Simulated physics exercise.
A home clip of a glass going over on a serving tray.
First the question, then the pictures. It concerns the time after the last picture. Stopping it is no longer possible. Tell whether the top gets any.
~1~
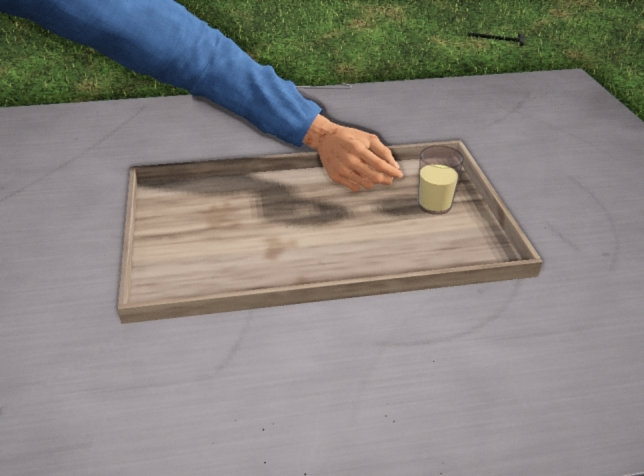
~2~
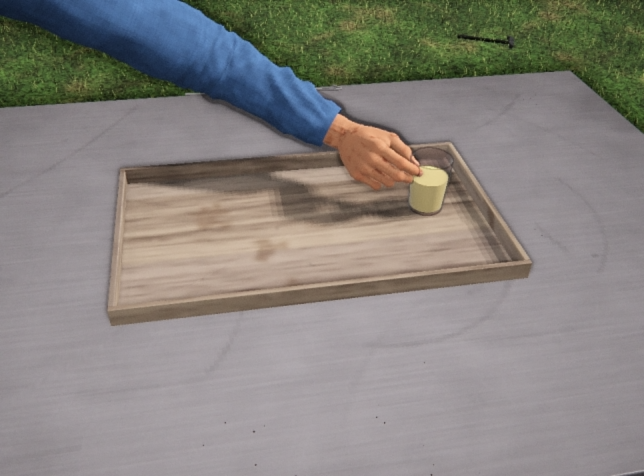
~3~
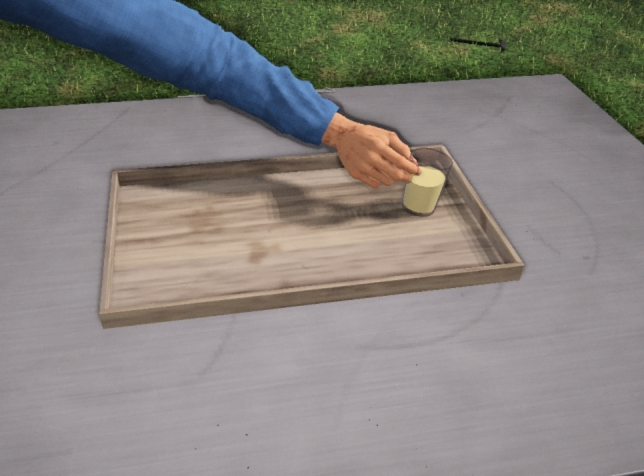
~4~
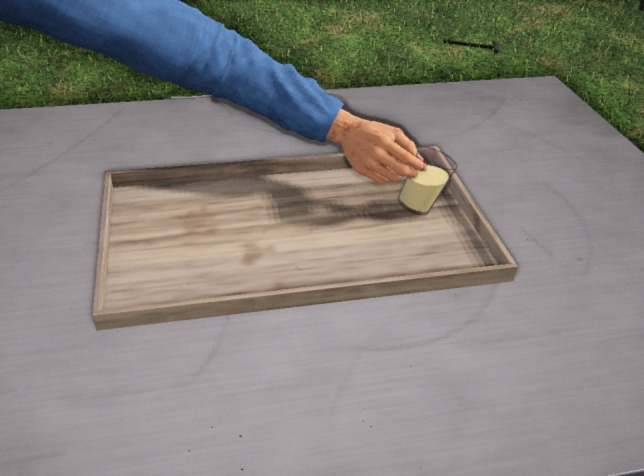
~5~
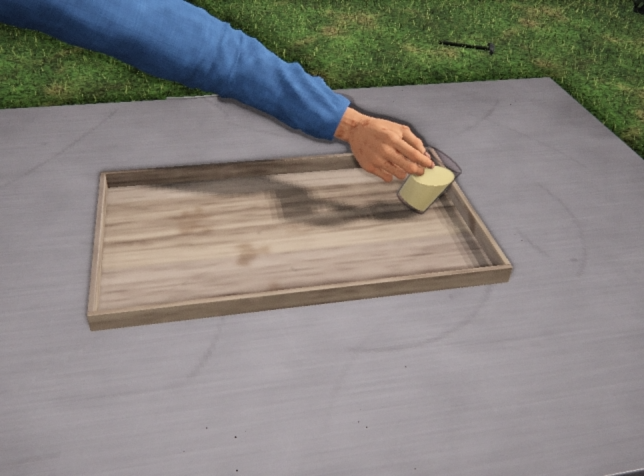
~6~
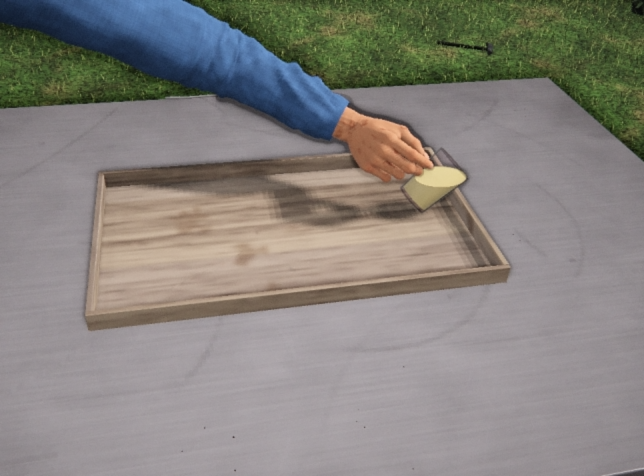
Not contained.
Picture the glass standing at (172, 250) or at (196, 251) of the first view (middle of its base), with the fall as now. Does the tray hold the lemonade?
In the first try it stays in the tray; in the second it is held by the rim.
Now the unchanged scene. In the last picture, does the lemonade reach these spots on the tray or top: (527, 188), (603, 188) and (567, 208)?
First spot: Touched; second: Touched; third: Touched.
A moment on, the glass lies across the rim; the puddle covers about as much as a plate; it spreads outside the tray.
Further on, the puddle covers about as much as a tray; it spreads outside the tray.
When it is over, the puddle covers about as much as a tray; it spreads outside the tray.
